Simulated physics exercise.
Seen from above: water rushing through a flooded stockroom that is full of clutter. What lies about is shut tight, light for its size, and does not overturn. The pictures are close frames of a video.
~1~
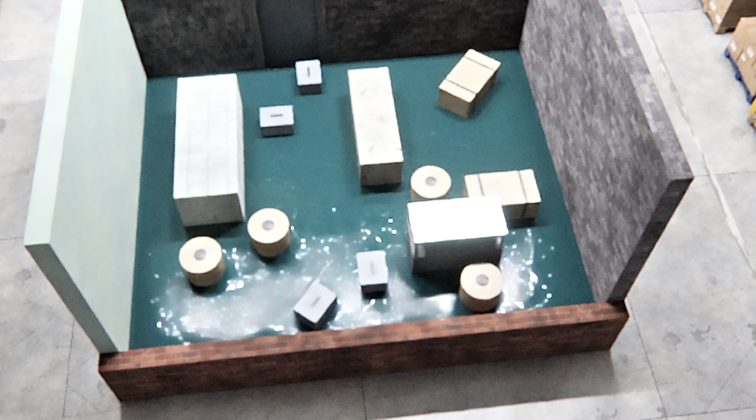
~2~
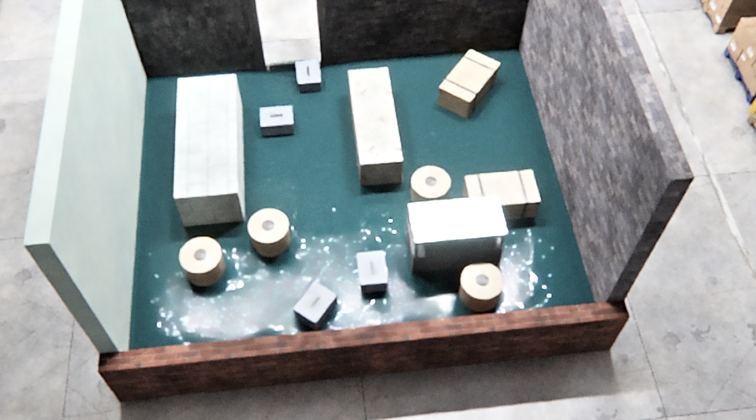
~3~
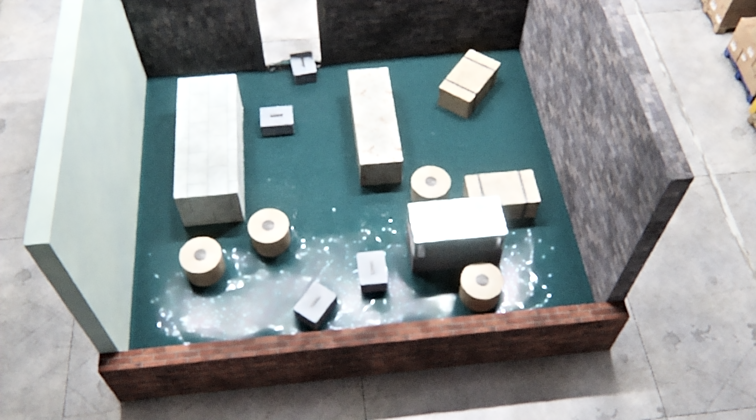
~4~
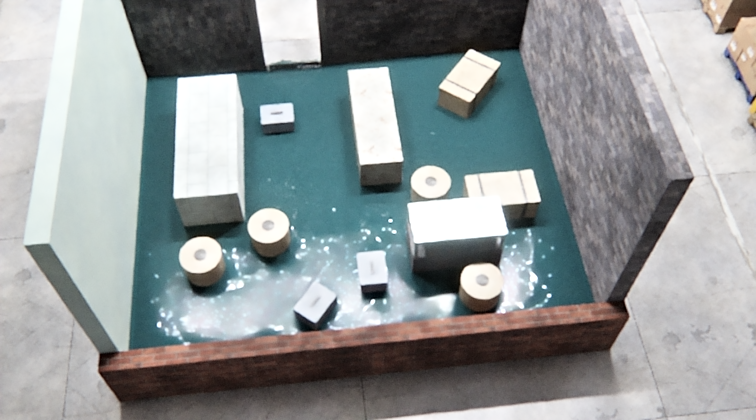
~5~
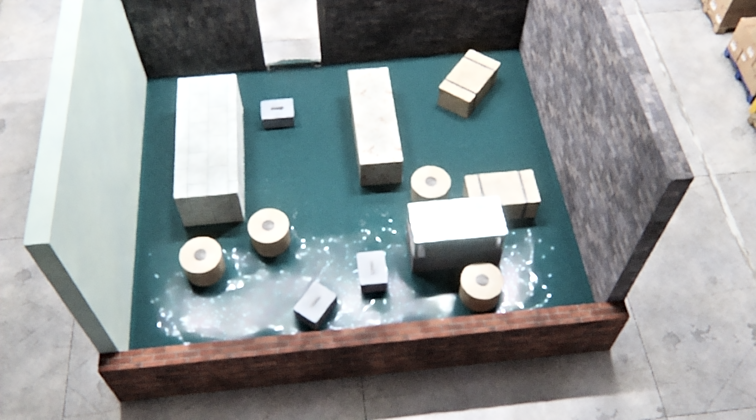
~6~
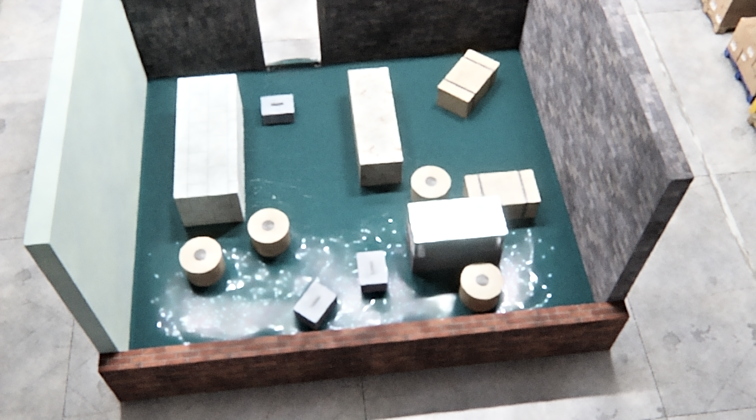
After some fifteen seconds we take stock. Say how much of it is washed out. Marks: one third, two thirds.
It is not even a third.
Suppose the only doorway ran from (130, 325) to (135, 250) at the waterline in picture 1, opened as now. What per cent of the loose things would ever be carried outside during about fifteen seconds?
Near 40 in a hundred.
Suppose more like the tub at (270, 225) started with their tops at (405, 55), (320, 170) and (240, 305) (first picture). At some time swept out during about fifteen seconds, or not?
In turn: Carried outside, through, inside.
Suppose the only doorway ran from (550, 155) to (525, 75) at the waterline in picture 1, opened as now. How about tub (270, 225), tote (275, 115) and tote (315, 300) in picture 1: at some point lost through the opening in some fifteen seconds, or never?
One after the other: Inside, still in, no.
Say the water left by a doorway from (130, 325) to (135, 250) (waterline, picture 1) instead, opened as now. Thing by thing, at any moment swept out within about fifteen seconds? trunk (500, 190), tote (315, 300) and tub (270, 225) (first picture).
In turn: Inside, gone, out.
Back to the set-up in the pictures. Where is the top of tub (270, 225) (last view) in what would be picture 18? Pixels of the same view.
Near (269, 183).
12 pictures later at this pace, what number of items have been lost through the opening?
2 of them.
A moment on, 1 of 10 are out; 9 afloat.
Next, 2 of 10 are out; 8 afloat.
Later, 2 of 10 are out; 8 afloat.
In the end, 2 of 10 are out; 8 afloat.
